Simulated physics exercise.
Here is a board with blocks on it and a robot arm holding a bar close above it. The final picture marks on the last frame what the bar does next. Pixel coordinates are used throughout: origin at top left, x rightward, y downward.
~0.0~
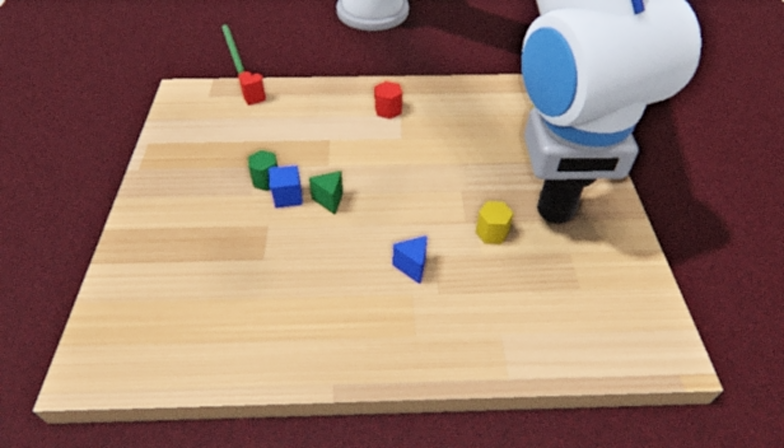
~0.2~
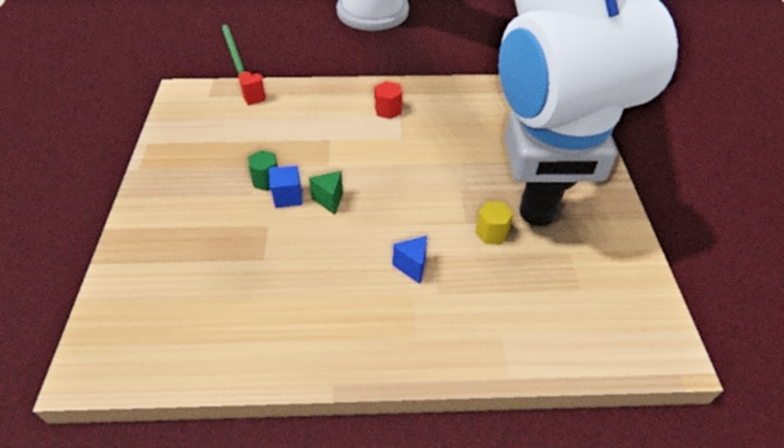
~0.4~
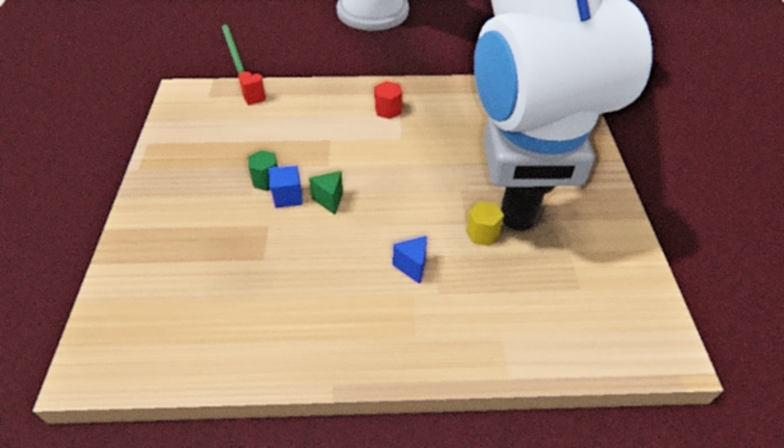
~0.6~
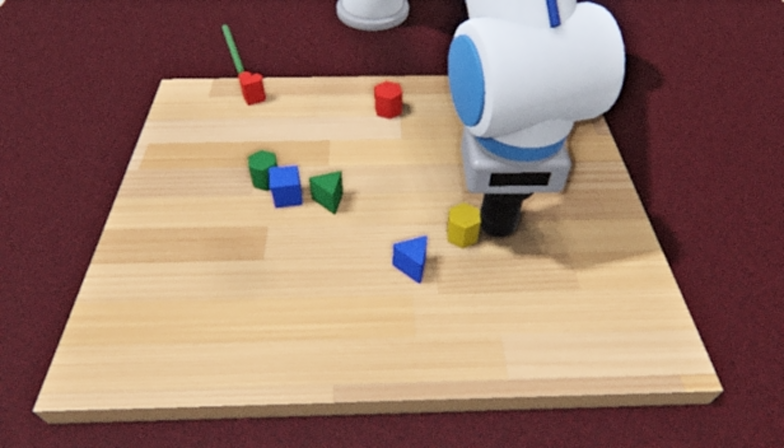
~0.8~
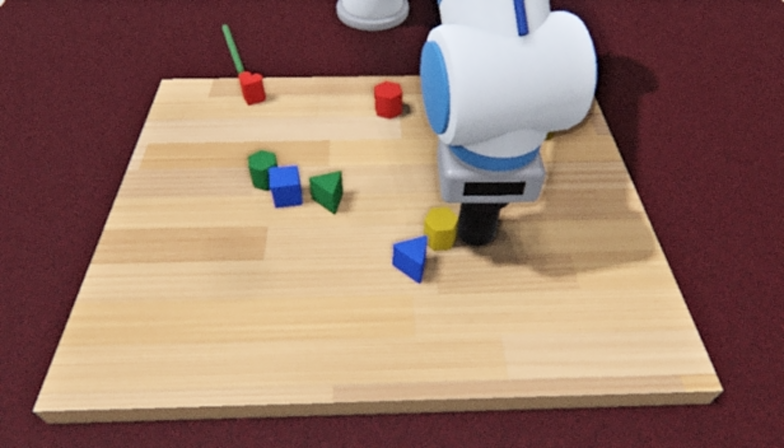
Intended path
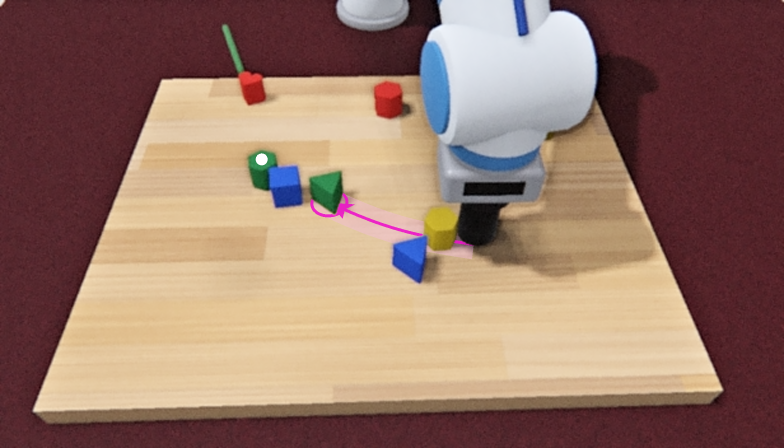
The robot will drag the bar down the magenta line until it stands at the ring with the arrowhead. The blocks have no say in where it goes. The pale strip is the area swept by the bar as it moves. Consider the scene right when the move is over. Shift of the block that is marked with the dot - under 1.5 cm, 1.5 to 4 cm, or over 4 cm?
Displaced less than 1.5 cm.
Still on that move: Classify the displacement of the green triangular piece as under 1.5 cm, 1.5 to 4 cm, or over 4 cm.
The green triangular piece ends up a moderate distance away, 1.5 to 4 cm.
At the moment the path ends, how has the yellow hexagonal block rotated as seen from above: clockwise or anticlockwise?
Its spin: Anticlockwise.
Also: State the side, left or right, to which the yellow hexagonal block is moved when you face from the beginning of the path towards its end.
Gets pushed left.
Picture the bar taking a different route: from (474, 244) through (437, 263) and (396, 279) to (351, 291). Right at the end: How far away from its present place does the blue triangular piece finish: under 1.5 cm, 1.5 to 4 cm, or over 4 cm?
It gets moved over 4 cm.
Path on the board, from (474, 244) over (421, 235) and (373, 221) to (329, 203); the dot is on the green hexagonal block.
On the path given first. One third of the way, bar at (422, 223); yellow hexagonal block at (388, 216), turned 30° anticlockwise.
Two thirds of the way, bar at (371, 209); yellow hexagonal block at (338, 210), turned 75° anticlockwise.
At the end, bar at (328, 191); green hexagonal block in place; green triangular piece at (308, 168), turned 35° clockwise; blue triangular piece in place; yellow hexagonal block at (321, 208), turned 145° anticlockwise.
